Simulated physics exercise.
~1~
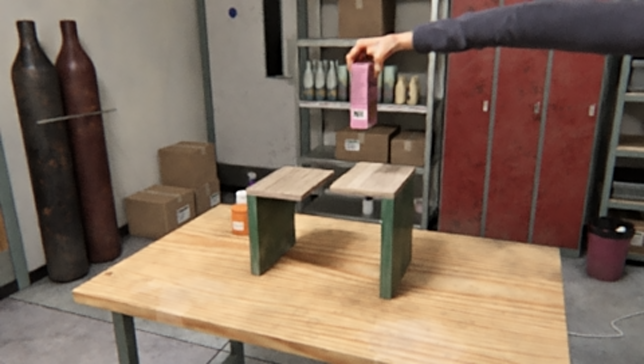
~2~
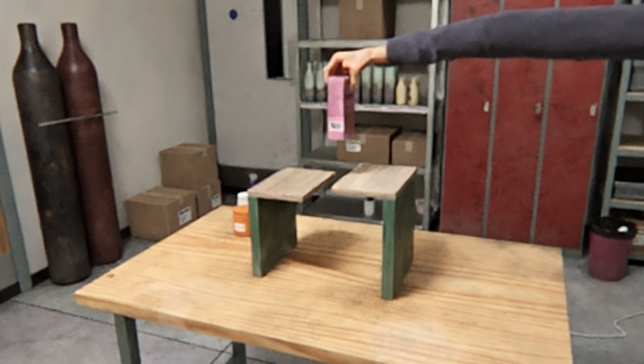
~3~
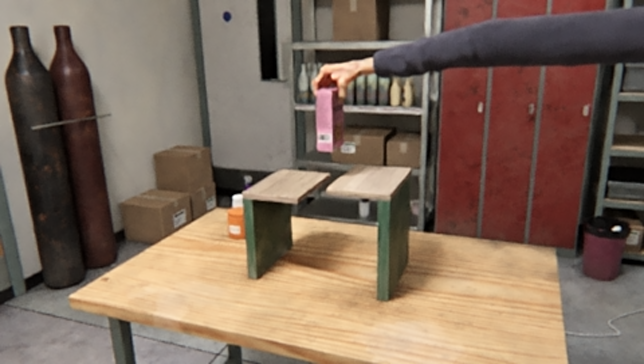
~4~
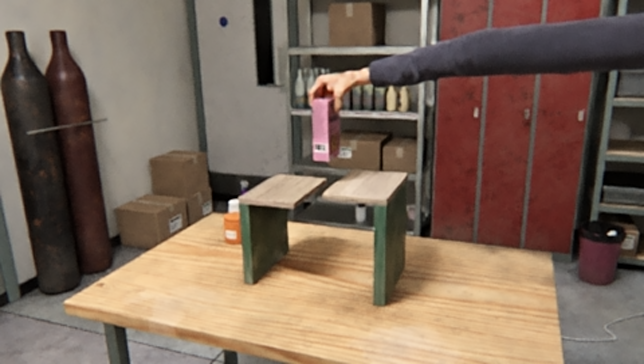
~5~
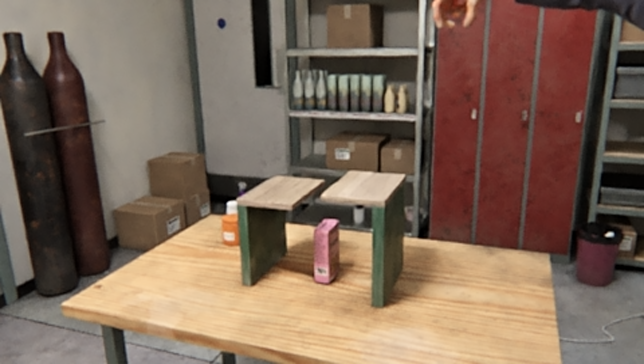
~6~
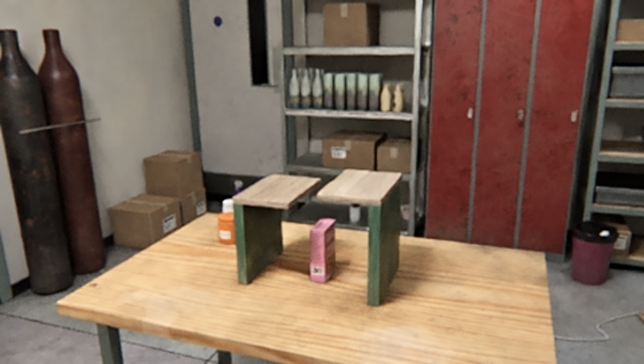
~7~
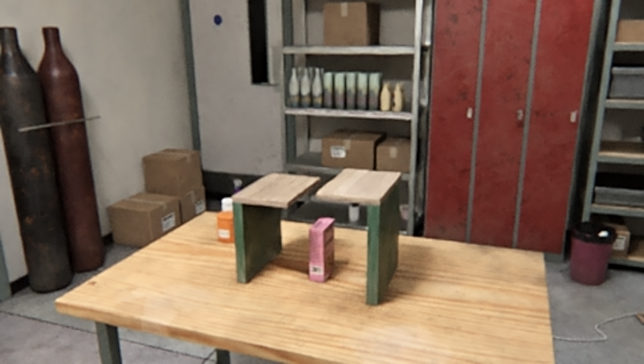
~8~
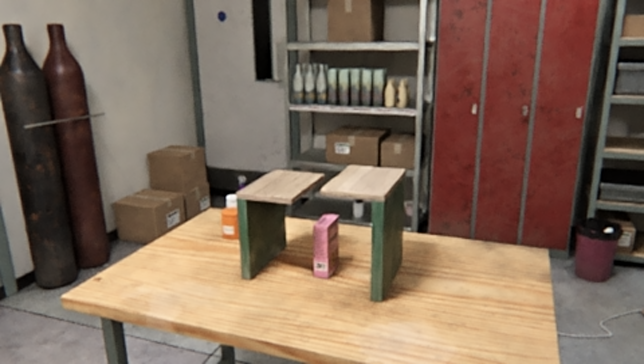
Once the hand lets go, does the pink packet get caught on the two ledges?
No, the pink packet drops through the gap between the ledges and ends up standing upright on the table below.
